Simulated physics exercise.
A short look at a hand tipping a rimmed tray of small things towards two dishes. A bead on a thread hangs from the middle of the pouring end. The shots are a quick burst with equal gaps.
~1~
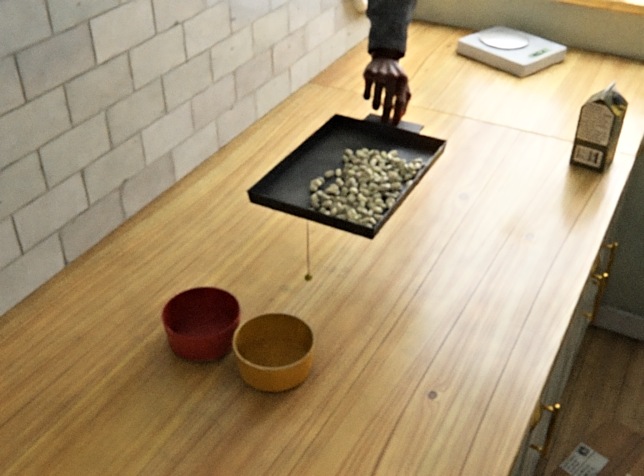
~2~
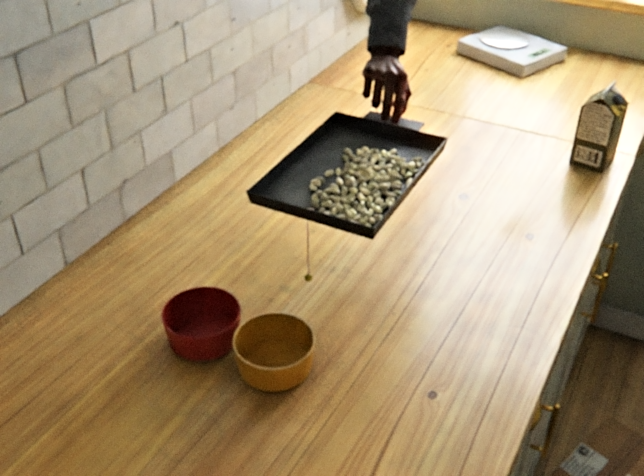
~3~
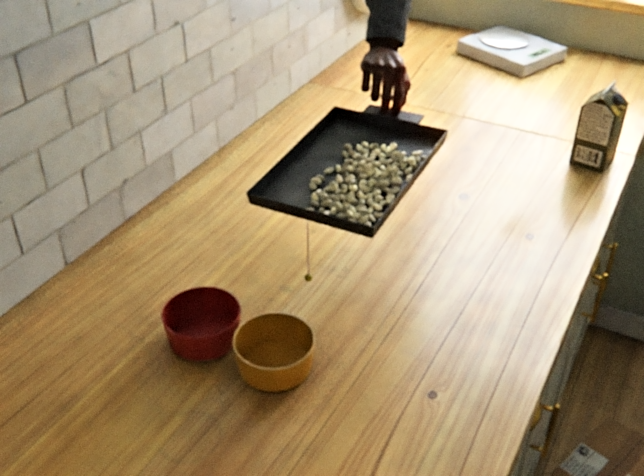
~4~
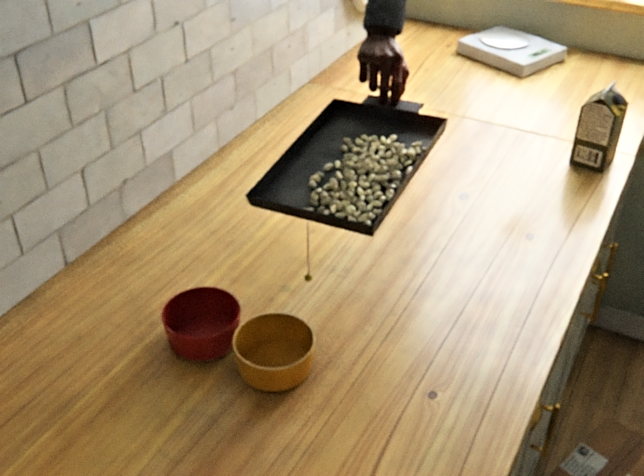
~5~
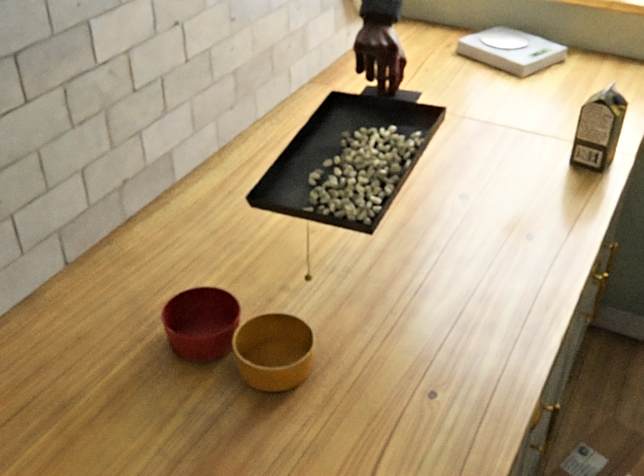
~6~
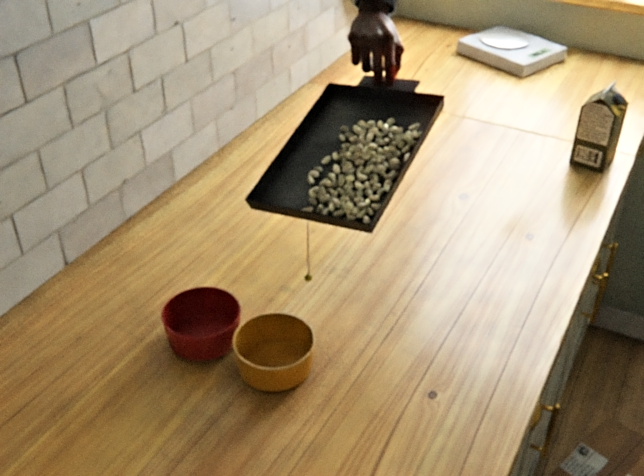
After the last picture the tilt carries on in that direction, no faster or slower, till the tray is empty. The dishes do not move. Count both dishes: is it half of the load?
Together they catch under half.
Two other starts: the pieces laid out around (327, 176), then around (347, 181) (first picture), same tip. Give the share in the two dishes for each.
Roughly 10 per cent, and 20 per cent.
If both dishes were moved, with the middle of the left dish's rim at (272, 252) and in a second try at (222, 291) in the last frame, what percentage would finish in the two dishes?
The first gives 10 %, the second 70 %.
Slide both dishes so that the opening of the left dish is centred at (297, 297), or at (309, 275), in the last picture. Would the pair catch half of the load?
The first try: The smaller part. The second: The smaller part.
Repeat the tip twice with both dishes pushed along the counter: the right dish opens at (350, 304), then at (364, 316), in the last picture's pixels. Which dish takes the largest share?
One: The left-hand dish. Two: The left one.
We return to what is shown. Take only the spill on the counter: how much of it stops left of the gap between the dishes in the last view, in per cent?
Near 30 %.
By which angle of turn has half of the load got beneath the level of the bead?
Around 115° of tilt.
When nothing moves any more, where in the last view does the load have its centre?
Around (251, 316).
Shortly afterwards, tray tipped steeply; all but a few on the tray; only a few outside both; only a few in the air.
Next, tray tipped past a quarter turn; all but a few on the tray; only a few in the left dish; a little outside both; only a few in the air.
Some moments later, tray tipped past a quarter turn; a little in the right dish; a little in the left dish; the bulk outside both.
In the end, tray tipped past a quarter turn; a little in the right dish; a little in the left dish; the bulk outside both.
